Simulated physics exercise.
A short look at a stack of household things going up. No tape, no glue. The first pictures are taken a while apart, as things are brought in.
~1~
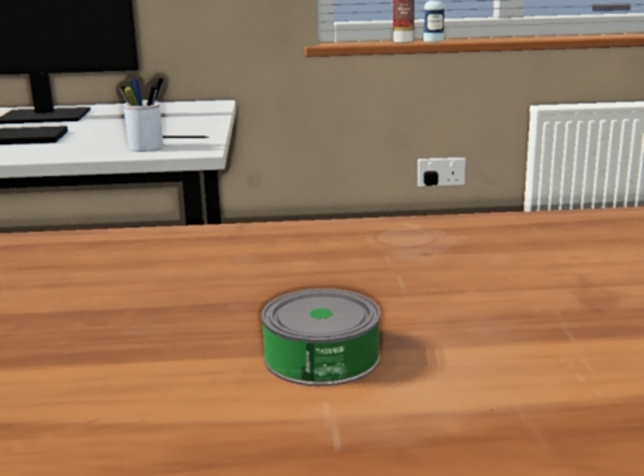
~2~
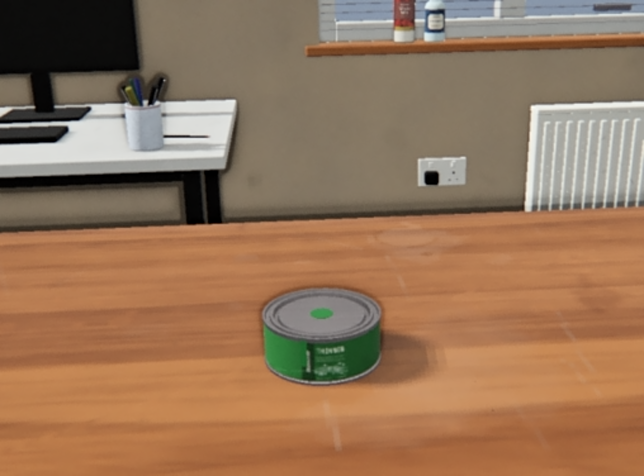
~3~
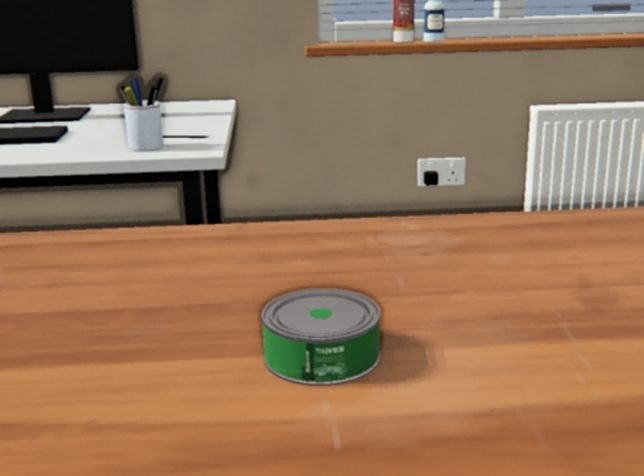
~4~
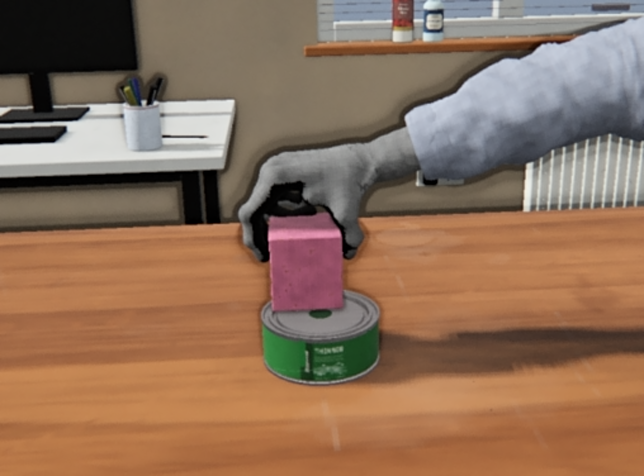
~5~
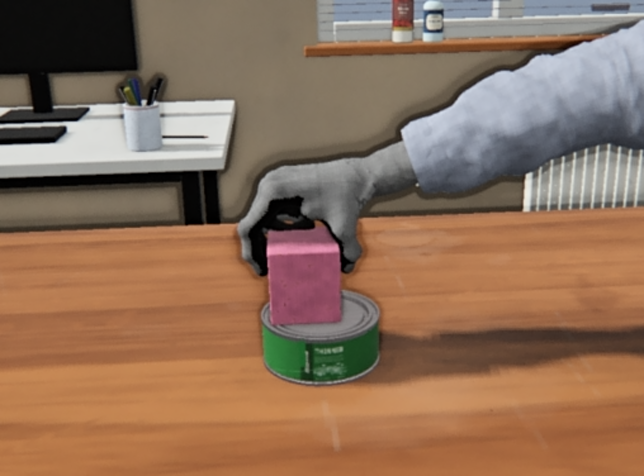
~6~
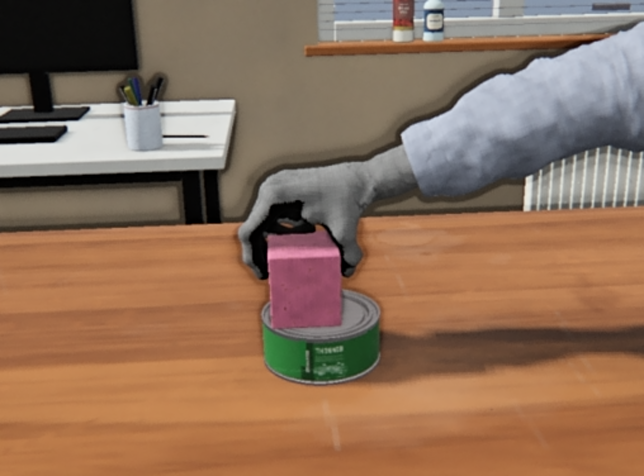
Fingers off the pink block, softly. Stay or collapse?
As it turns out, it keeps its balance.
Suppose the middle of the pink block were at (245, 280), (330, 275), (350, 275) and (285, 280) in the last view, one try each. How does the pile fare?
First try: It comes apart; second try: It holds; third try: It stays up; fourth try: It holds.
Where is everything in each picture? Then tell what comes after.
In the first frame, the last thing is not in view yet; green tub (322, 334).
In the second frame, the last thing is not in view yet; green tub (322, 334).
In the third frame, the last thing is not in view yet; green tub (322, 334).
The fourth frame shows on its way; pink block (305, 261); green tub (321, 334).
The fifth frame shows in place under the hand; pink block (303, 274); green tub (321, 334).
The sixth frame shows in place under the hand; pink block (304, 278); green tub (321, 334).
Then, 0.50 s later than the last frame, all is still.
Then, 1.20 s later than the last frame, pink block resting near (304, 279).
When it is over, both as before. End places, in pixels of the last picture, pink block near (304, 279). The pile stays up.
